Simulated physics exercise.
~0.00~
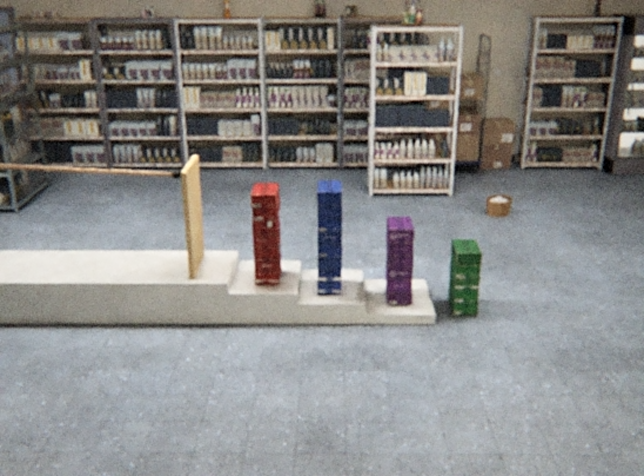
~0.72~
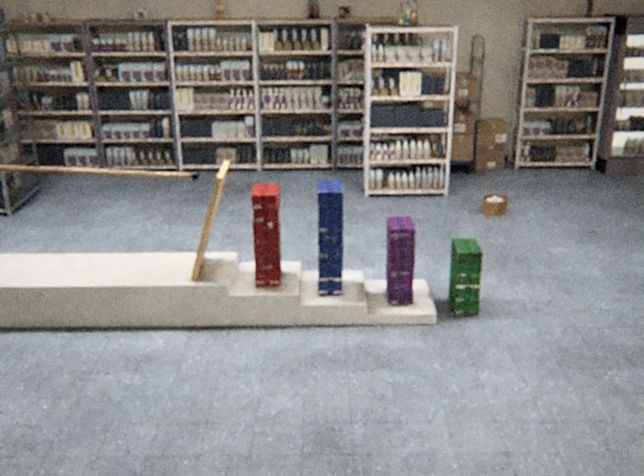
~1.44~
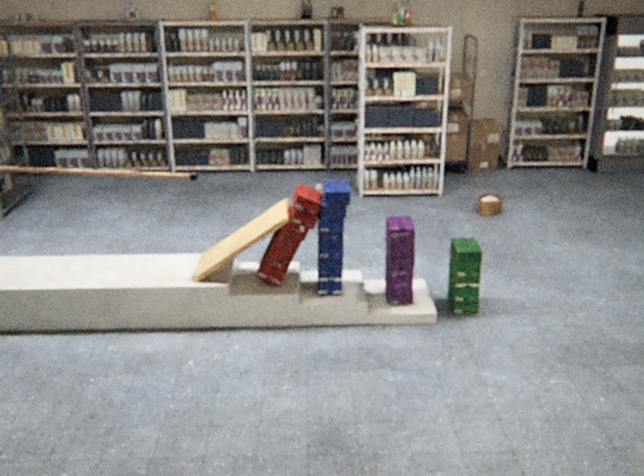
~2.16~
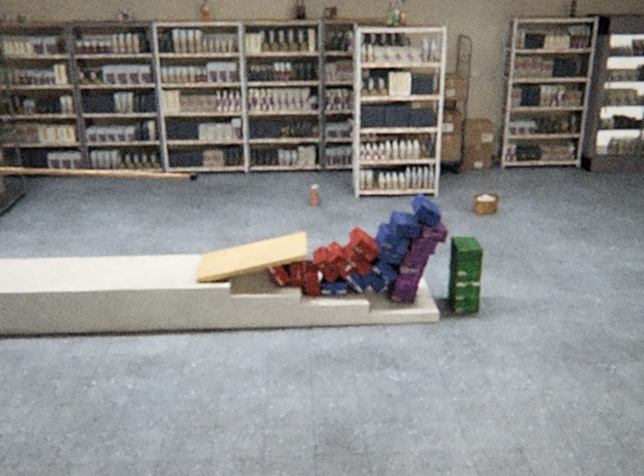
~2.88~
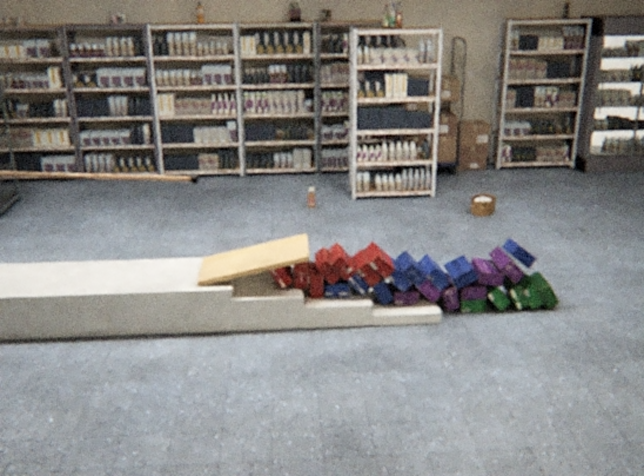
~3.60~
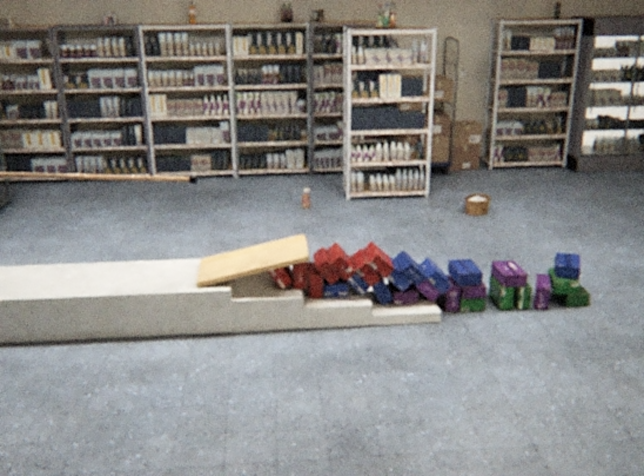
The footage shows a wooden board tipping rightward into a red column of boxes on descending steps, which topples into the blue, then purple, then green columns, leaving the board slanted and boxes strewn down the steps and across the floor, a blue one resting atop a green.
